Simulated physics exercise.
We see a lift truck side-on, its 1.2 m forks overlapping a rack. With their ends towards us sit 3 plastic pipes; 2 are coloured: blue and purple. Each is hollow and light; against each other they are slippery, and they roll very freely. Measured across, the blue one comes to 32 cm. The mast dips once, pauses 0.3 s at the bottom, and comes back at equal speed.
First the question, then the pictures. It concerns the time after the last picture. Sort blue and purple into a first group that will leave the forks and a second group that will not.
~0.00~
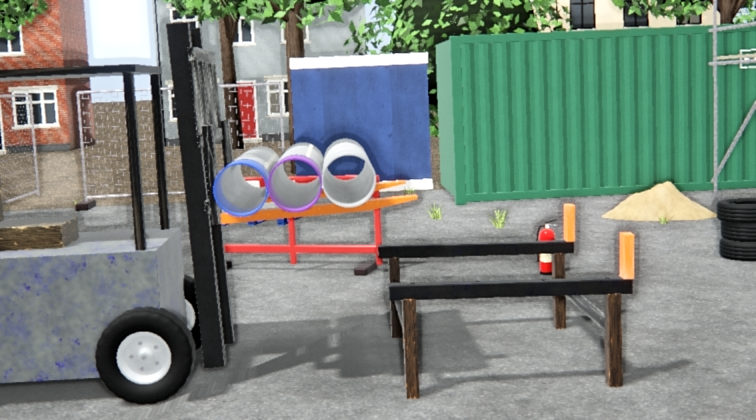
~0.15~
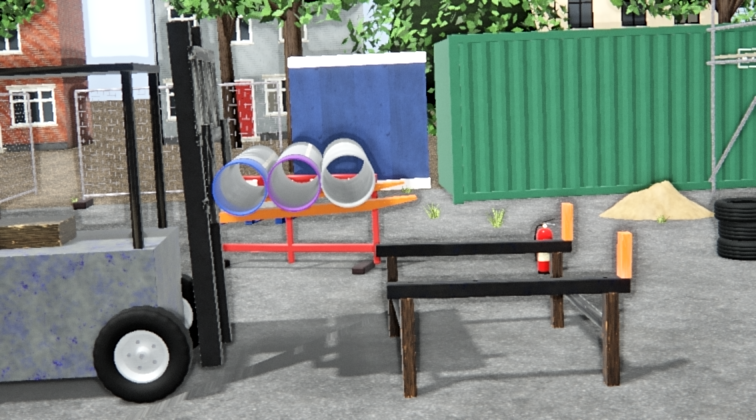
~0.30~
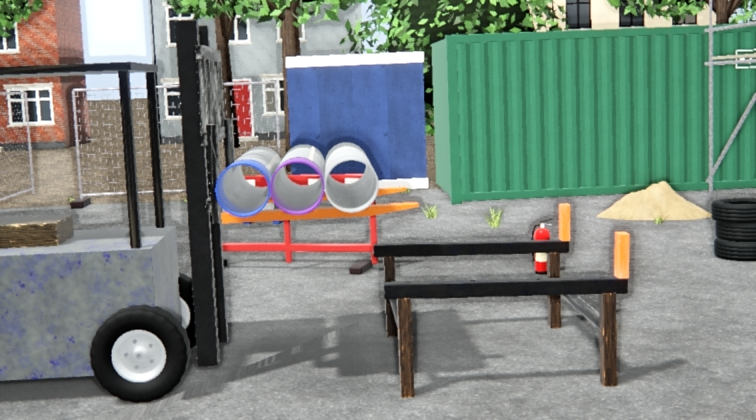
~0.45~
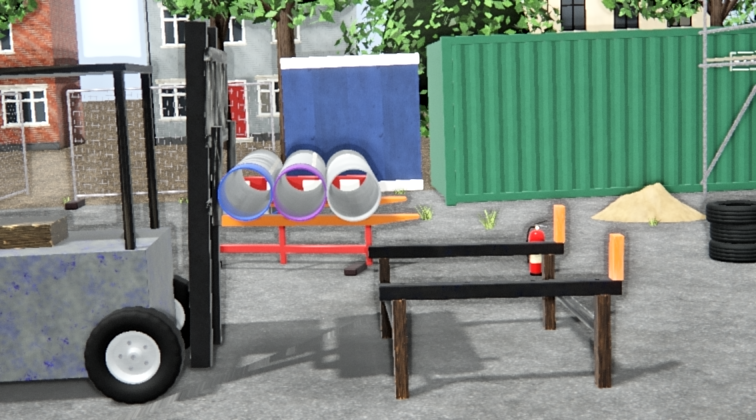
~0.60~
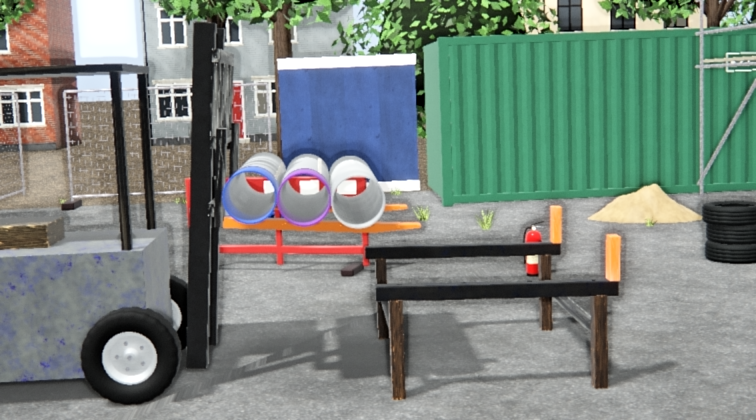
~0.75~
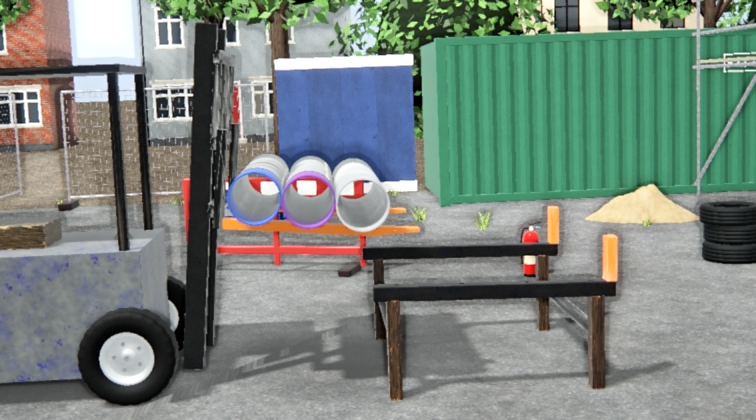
Blue: Second group; purple: First group.
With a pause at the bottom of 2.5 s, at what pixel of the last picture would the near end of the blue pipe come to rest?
I'd put it somewhere near (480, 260).
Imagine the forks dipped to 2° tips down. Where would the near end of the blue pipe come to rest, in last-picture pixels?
Around pixel (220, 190).
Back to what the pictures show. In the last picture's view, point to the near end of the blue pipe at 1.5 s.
Estimated pixel position: About (300, 189).
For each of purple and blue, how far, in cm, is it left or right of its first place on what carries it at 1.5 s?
Rightward shift: Purple 40 cm, blue 40 cm.
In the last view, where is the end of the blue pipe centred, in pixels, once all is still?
It comes to rest at about (225, 191).
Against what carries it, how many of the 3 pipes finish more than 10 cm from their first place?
Count: 2.
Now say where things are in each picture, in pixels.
The first picture shows blue (241, 190), purple (295, 185); forks 2° tips up; tips at (412, 198); 3 of the 3 lie directly on the forks.
The second picture shows blue (240, 189), purple (294, 185); forks 2° tips up.
The third picture shows blue (243, 191), purple (297, 188); forks level.
The fourth picture shows blue (245, 194), purple (300, 194); forks 2° tips down; tips at (414, 216).
The fifth picture shows blue (250, 198), purple (304, 200); forks 5° tips down.
The sixth picture shows blue (254, 199), purple (309, 202); forks 6° tips down; tips at (414, 229).
Then, 1.2 s in, blue is on the forks, 85 cm from the tips, rolling right; purple is on the forks, 50 cm from the tips, rolling right; 0 of 3 have left the forks.
Then, 1.5 s in, blue is on the forks, 65 cm from the tips, rolling right; purple is on the forks, 30 cm from the tips, rolling right; 0 of 3 have left the forks.
Then, 2.0 s in, blue is on the forks, 40 cm from the tips, rolling right; purple is on the forks, 10 cm from the tips, rolling right; 1 of 3 has left the forks.
Then, 2.5 s in, blue is on the forks, 25 cm from the tips, rolling right; purple is on the rack, 120 cm from the rack's far end, rolling right; 2 of 3 have left the forks.
In the end (7.1 s), blue is on the forks, 105 cm from the tips; purple is on the rack, 55 cm from the rack's far end; 2 of 3 have left the forks.
